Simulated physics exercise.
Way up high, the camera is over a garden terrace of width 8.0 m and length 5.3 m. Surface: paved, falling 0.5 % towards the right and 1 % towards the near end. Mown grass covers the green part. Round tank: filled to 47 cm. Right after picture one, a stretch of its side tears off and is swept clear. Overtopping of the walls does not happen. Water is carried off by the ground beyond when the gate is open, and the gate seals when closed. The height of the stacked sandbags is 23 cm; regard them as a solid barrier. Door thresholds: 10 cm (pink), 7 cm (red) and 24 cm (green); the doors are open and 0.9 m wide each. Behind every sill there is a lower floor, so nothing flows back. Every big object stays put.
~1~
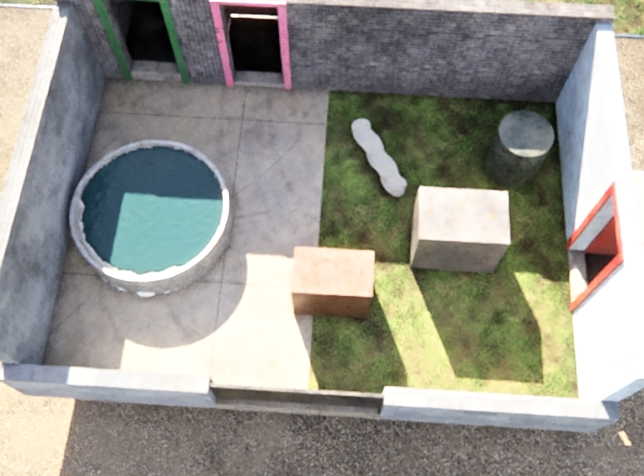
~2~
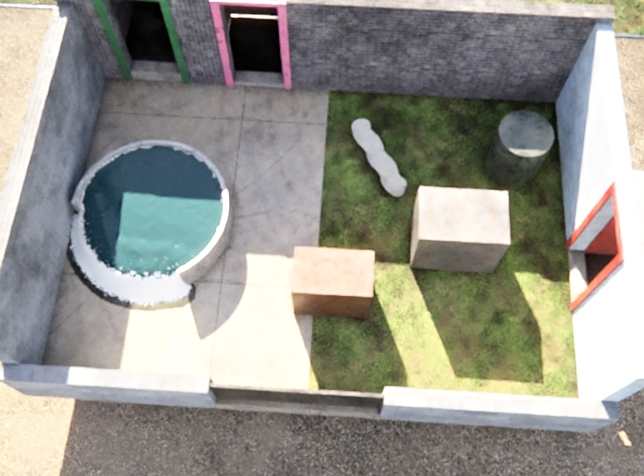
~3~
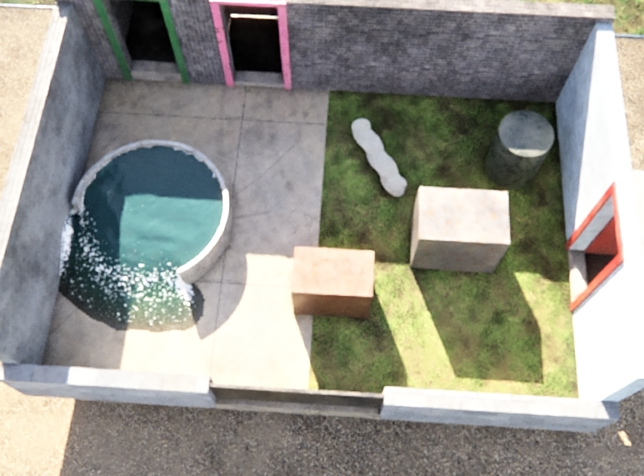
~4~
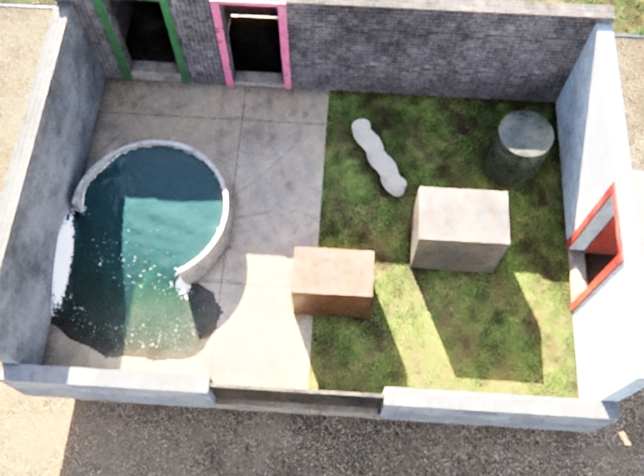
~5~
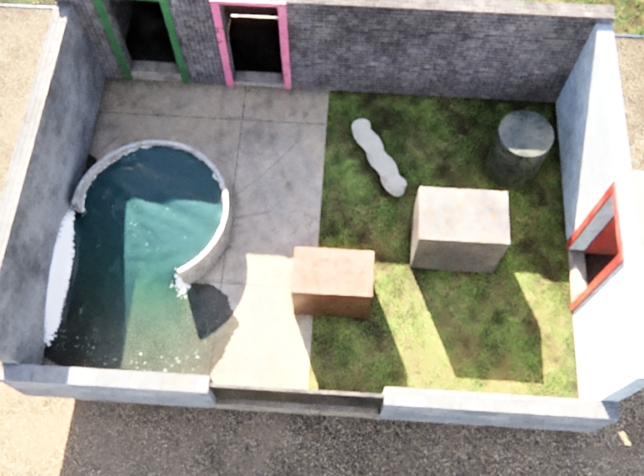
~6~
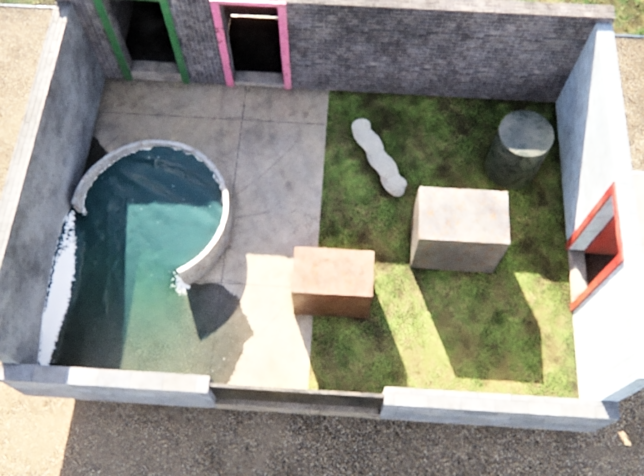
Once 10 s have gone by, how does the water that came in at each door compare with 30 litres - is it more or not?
One by one: The pink door falls short of the limit; the red door falls short of the limit; the green door falls short of the limit.
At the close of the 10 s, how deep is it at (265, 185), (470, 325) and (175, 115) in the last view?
First spot near 3 cm, second near 9 cm, third near 2 cm.
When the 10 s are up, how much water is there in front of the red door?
I'd say close to 8.5 cm.
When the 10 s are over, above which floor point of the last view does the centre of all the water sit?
(324, 279).
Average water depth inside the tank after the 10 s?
The mean depth is some 6 cm.
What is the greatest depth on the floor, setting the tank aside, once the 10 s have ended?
I'd say near 10 centimetres.
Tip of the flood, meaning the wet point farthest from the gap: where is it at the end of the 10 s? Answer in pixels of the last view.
Somewhere about (555, 108).
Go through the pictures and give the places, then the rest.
In the first frame, still water, 47 cm deep, in the round tank at (150, 209).
In the second frame, water pours out at (108, 274) and has run 1.3 m, to (190, 296); deepest outside 21 cm, 47 cm at the round tank's back.
In the third frame, the front is at (79, 201), 1.5 m from the gap at (108, 275); 1.4 m2 of floor is under water; 47 cm left at the back of the round tank.
In the fourth frame, the front is at (84, 179), 1.9 m from the gap at (109, 276); 2.6 m2 of floor is under water; 47 cm left at the back of the round tank.
In the fifth frame, the front is at (88, 160), 2.2 m from the gap at (109, 276); 3.9 m2 of floor is under water; 47 cm left at the back of the round tank.
In the sixth frame, the front is at (92, 145), 2.5 m from the gap at (109, 276); 4.6 m2 of floor is under water; 43 cm left at the back of the round tank.
A moment later water covers 15 % of the floor and is deepest (45 cm) near (64, 377); pink door not reached, red door not reached, green door not reached.
Soon after water covers 20 % of the floor and is deepest (40 cm) near (40, 376); pink door not reached, red door not reached, green door not reached.
Next water covers 40 % of the floor and is deepest (20 cm) near (40, 376); pink door not reached, red door not reached, green door 3 cm at the sill, 0 L in.
Later on water covers 70 % of the floor and is deepest (16 cm) near (567, 410); pink door not reached, red door 8 cm at the sill, 0 L in, green door 3 cm at the sill, 0 L in.
At the end water covers 90 % of the floor and is deepest (10 cm) near (517, 406); pink door 2 cm at the sill, 0 L in, red door 8 cm at the sill, 9 L in, green door 1 cm at the sill, 0 L in.
